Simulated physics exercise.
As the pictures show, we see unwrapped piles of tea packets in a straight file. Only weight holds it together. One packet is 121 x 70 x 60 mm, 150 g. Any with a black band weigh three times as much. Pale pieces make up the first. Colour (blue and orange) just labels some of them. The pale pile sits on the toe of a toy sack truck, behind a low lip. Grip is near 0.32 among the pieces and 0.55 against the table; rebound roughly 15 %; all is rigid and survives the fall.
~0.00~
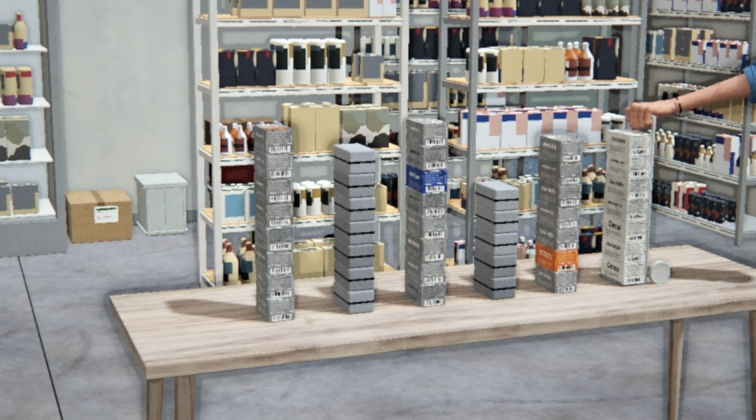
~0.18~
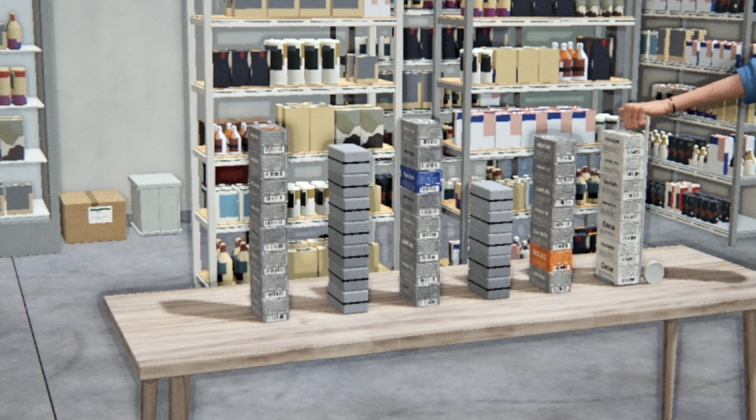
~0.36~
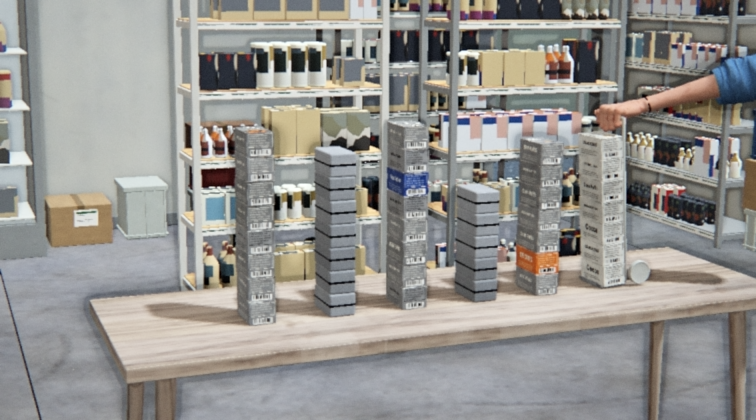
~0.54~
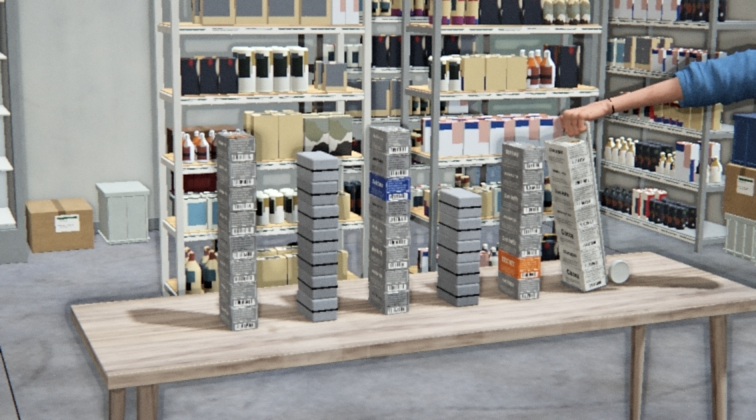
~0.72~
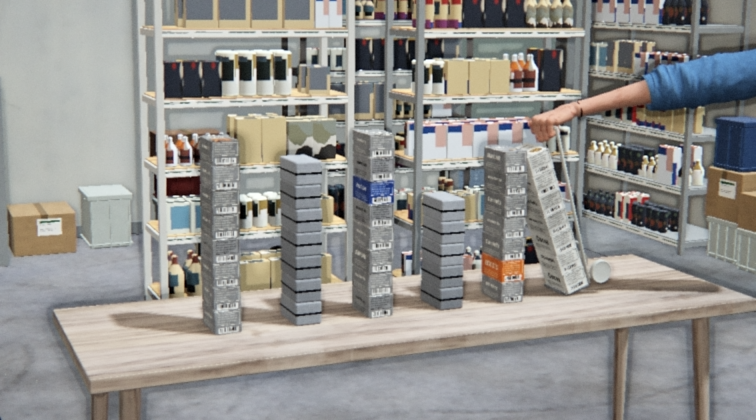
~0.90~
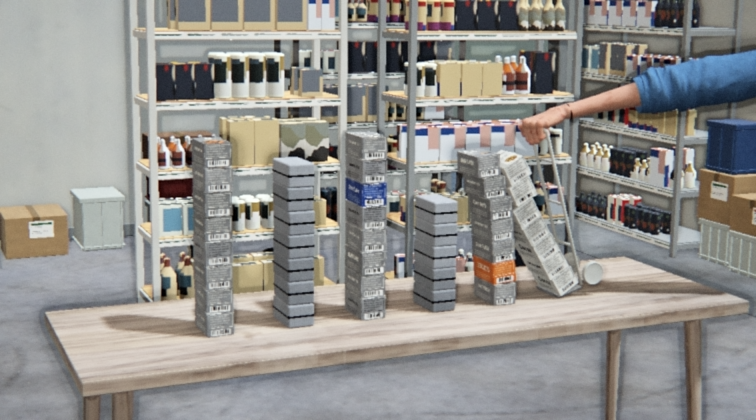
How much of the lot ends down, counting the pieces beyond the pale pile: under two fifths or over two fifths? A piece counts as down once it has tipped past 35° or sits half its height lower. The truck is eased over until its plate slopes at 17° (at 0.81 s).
Ending down: Over two fifths.
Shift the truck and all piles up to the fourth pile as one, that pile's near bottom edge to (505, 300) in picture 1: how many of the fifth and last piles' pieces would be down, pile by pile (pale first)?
Then fifth 0, last 0.
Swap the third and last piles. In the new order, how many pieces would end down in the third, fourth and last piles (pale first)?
Then third 7, fourth 8, last 4.
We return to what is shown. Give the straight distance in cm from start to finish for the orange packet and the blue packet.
About: Orange 10, blue 50.
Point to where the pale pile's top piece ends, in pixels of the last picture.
Around (439, 244).
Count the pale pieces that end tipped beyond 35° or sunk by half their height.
7 pale pieces.
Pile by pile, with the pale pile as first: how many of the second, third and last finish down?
By pile: Second 6, third 5, last 7.
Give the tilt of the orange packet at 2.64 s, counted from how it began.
Some 70°.
After 1.32 s, 7 of the pale pile down; 6 of the 35 other packets down; orange packet leaning 52°, 44 mm lower; blue packet shifted 9 mm.
After 2.04 s, 7 of the pale pile down; 19 of the 35 other packets down; orange packet leaning 71°, 47 mm lower; blue packet leaning 21°, 6 cm lower.
After 2.64 s, 7 of the pale pile down; 32 of the 35 other packets down; orange packet leaning 72°, 47 mm lower; blue packet leaning 64°, 20 cm lower.
By the end (3.2 s), 7 of the pale pile down; 32 of the 35 other packets down; blue packet on its side; orange packet leaning 72°, 48 mm lower. That is 91 per cent. As the last picture would show them, middles, blue packet near (197, 295), orange packet near (465, 289).
